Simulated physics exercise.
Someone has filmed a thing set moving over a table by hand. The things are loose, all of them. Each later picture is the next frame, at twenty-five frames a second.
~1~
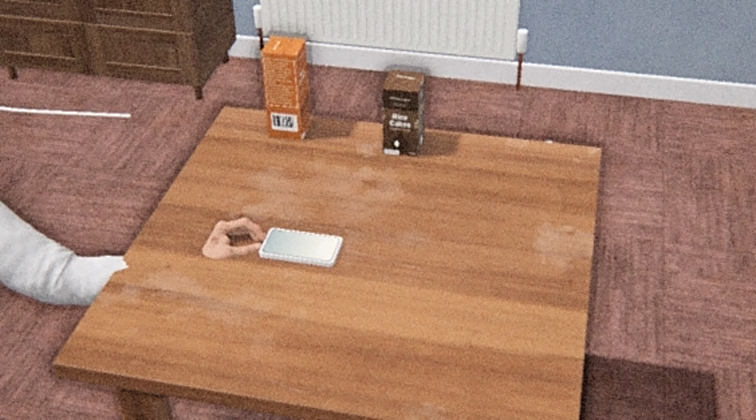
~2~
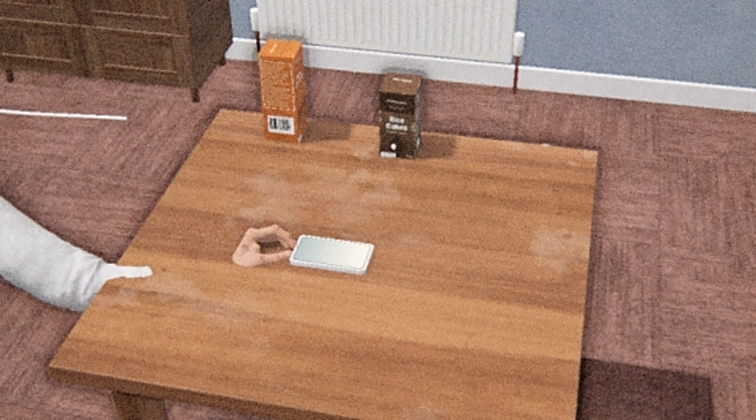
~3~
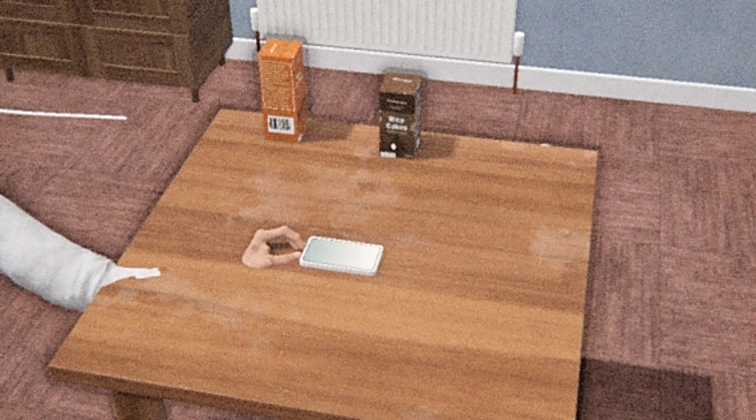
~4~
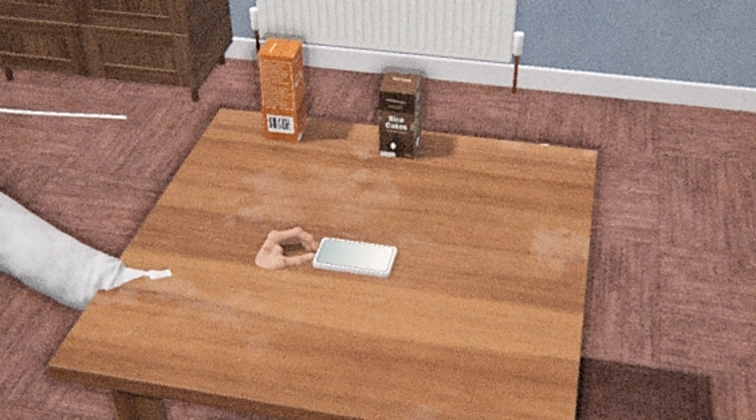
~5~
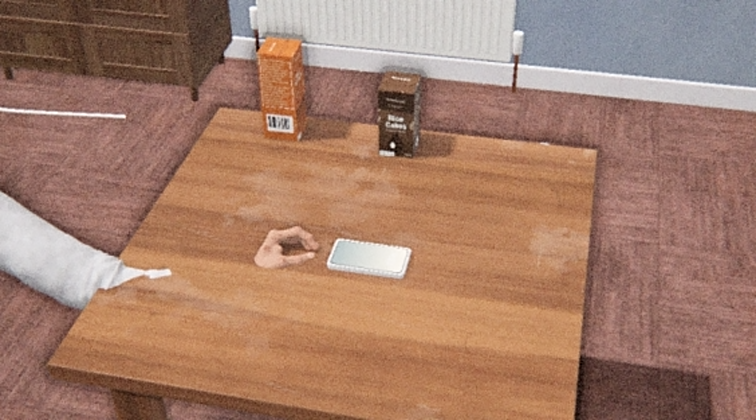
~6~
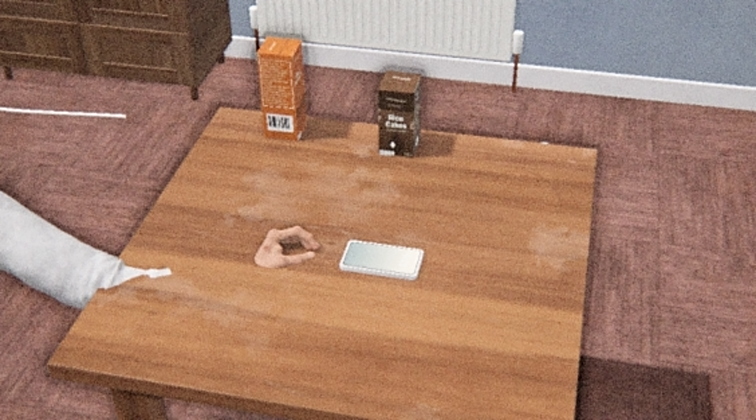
A hand at the end of a white-sleeved arm reaches in from the left over a wooden table, seen from above in a room with a reddish floor. A white phone lies by the fingers, with an orange box and a dark brown box behind, near a white radiator. The hand pushes the phone rightward, then stays still while the phone slides slightly farther away.
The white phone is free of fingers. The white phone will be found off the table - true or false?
False, it remains on the table.
Then, 0.10 s later than the last frame, white phone moved about its own width near (404, 263).
Then, 0.20 s later than the last frame, white phone moved about its own width near (411, 264).
When it is over, moved from the start, white phone. End places, in pixels of the last picture, white phone near (412, 264).
